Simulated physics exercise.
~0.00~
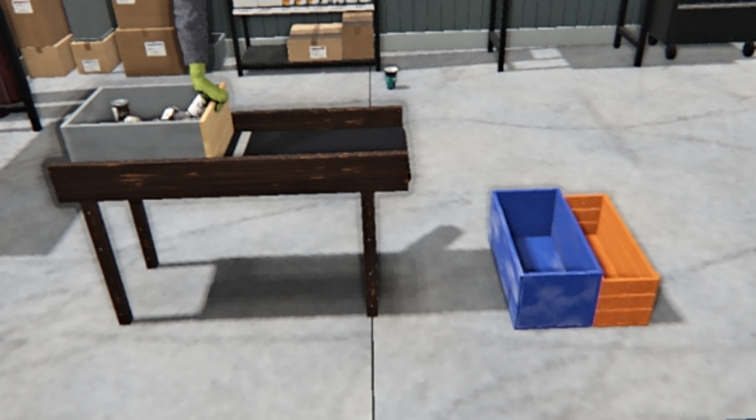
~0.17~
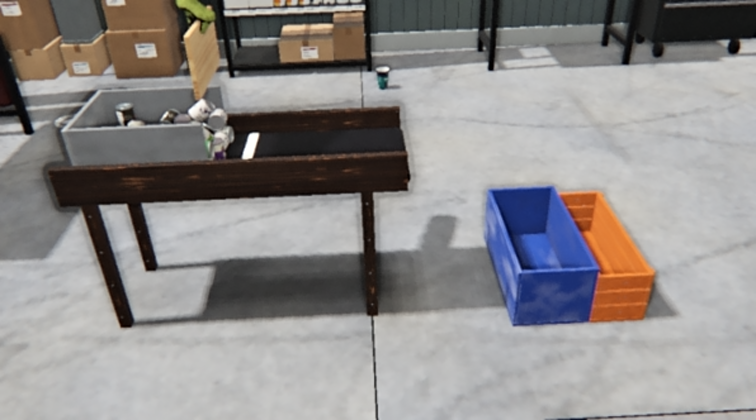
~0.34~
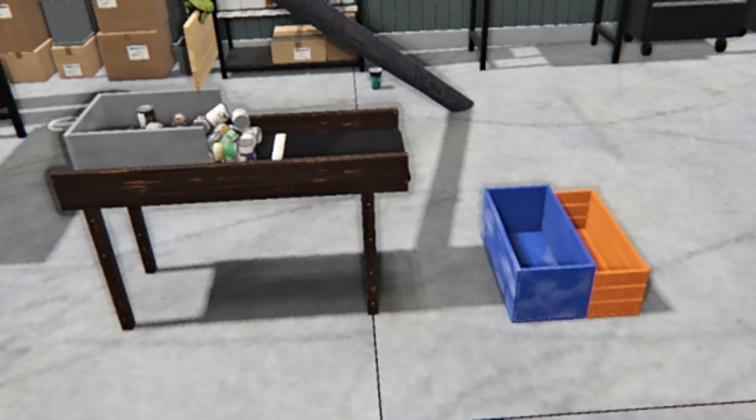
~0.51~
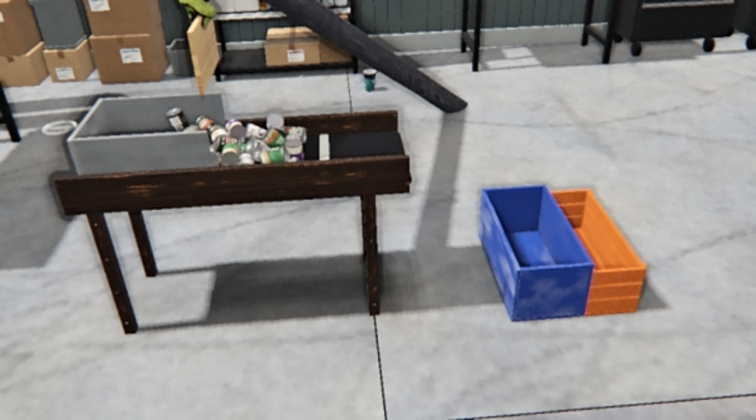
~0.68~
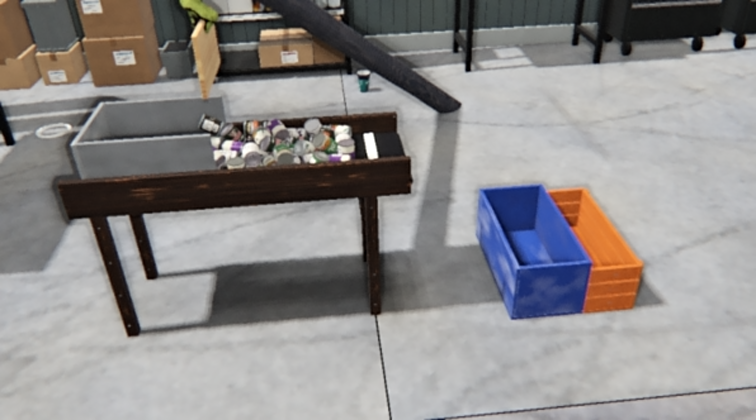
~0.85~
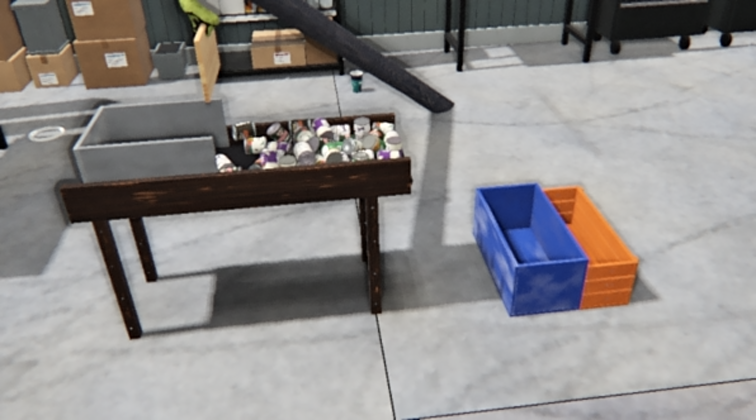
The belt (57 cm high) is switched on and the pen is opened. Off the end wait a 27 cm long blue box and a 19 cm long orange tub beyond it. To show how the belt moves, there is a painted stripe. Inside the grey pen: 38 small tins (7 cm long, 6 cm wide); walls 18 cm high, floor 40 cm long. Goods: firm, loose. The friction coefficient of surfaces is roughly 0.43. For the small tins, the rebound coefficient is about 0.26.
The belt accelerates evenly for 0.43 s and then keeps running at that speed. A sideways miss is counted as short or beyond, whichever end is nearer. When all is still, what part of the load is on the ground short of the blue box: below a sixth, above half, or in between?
In the end the ground short of the blue box holds the greater part of them.
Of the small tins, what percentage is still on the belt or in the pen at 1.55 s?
About 5 per cent.
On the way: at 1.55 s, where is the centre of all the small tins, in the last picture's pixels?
Somewhere near (463, 256) in the last picture's pixels.
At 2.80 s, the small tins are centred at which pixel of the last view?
(444, 265).
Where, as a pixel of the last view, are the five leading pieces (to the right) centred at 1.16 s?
Near (472, 212) in pixels.
After 1.16 s, 1 still in the grey pen, 20 on the belt and 17 in the air.
After 1.55 s, 2 on the belt, 20 on the ground short of the blue box and 16 in the air.
After 2.10 s, 1 on the belt, 36 on the ground short of the blue box and 1 in the air.
Final count (at 2.80 s), 37 on the ground short of the blue box and 1 on the ground beyond the orange tub. Asked share, 37 of 38, 97 per cent.
